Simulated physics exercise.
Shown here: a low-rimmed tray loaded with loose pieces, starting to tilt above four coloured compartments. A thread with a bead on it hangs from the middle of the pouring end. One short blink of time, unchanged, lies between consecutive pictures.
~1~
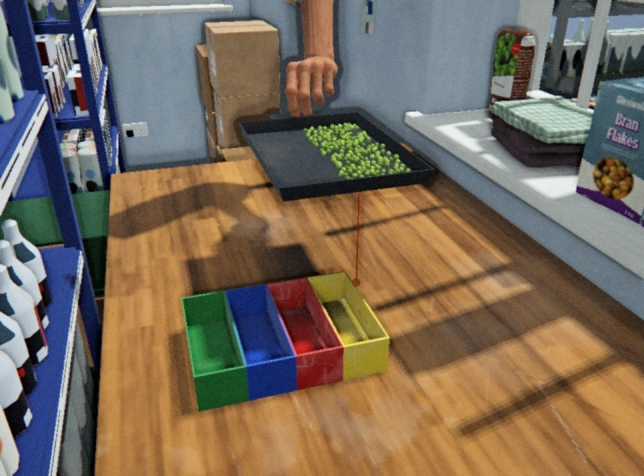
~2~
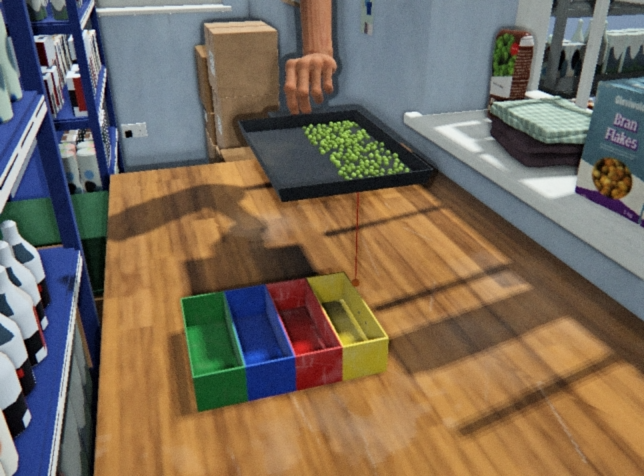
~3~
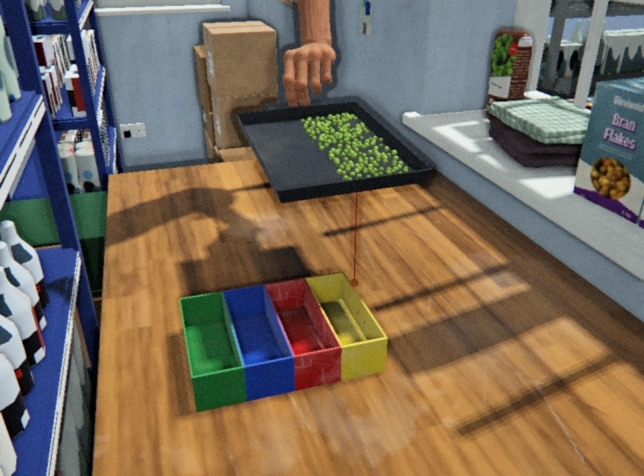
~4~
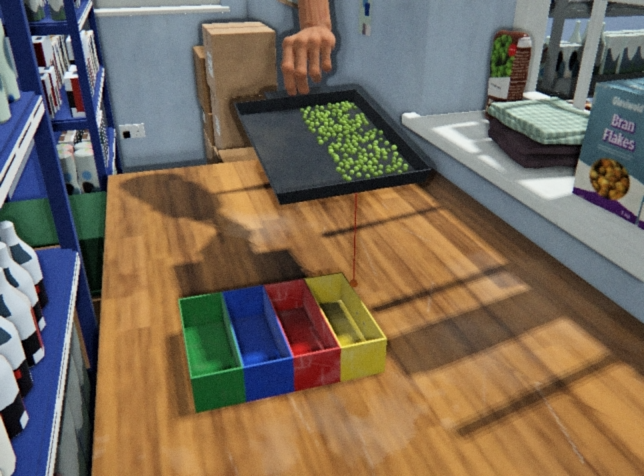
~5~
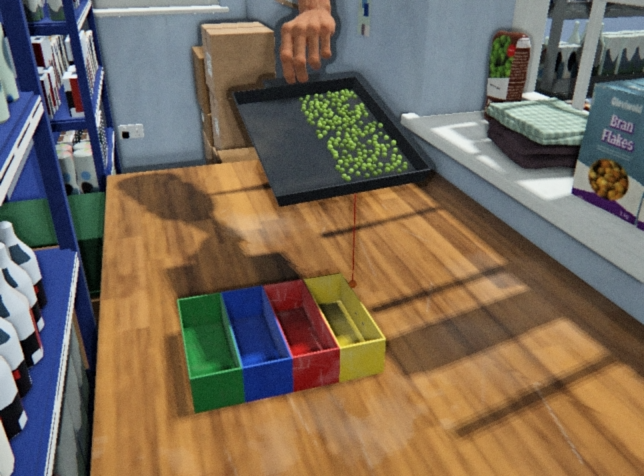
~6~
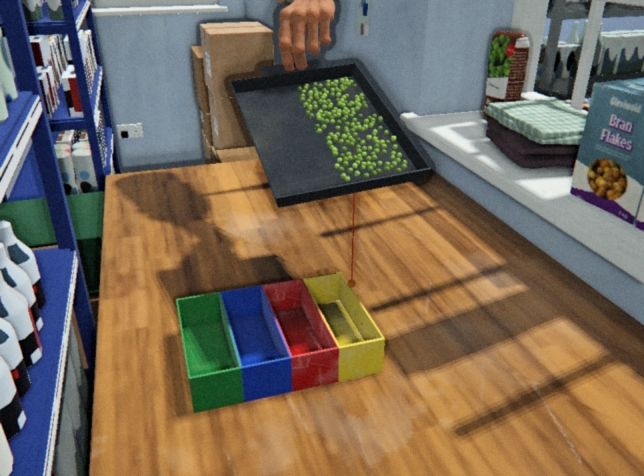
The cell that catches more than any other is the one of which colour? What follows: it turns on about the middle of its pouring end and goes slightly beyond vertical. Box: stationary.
It is the red one.
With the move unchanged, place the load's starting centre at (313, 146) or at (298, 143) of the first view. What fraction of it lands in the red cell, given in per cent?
Estimate: 70 % first, 70 % second.
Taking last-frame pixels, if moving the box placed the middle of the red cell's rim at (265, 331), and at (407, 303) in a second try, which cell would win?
First try: That yellow cell. Second try: That green cell.
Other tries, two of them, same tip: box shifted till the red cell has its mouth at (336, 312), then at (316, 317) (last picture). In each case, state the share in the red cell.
First position: Some 30 %; second position: Some 40 %.
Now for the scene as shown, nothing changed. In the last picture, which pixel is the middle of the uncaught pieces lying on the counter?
Centre at rest: About (396, 363).
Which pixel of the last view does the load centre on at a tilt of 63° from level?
Somewhere around pixel (332, 192) in the last picture.
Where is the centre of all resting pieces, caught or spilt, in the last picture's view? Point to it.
Centre at rest, last view: Approx. (318, 355).
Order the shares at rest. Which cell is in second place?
Behind the top one comes that yellow cell.
Shortly afterwards, tray tipped steeply; the bulk on the tray; only a few in the red cell; only a few in the blue cell; only a few in the yellow cell; a little falling or outside the box.
Next, tray tipped past a quarter turn; near a third on the tray; a little in the red cell; a little in the yellow cell; a little in the blue cell; only a few in the green cell; near half falling or outside the box.
Some moments later, tray tipped past a quarter turn; near half in the red cell; near a third in the yellow cell; a little in the blue cell; only a few in the green cell; a little falling or outside the box.
In the end, tray tipped past a quarter turn; near half in the red cell; near a third in the yellow cell; a little in the blue cell; only a few in the green cell; a little outside the box.
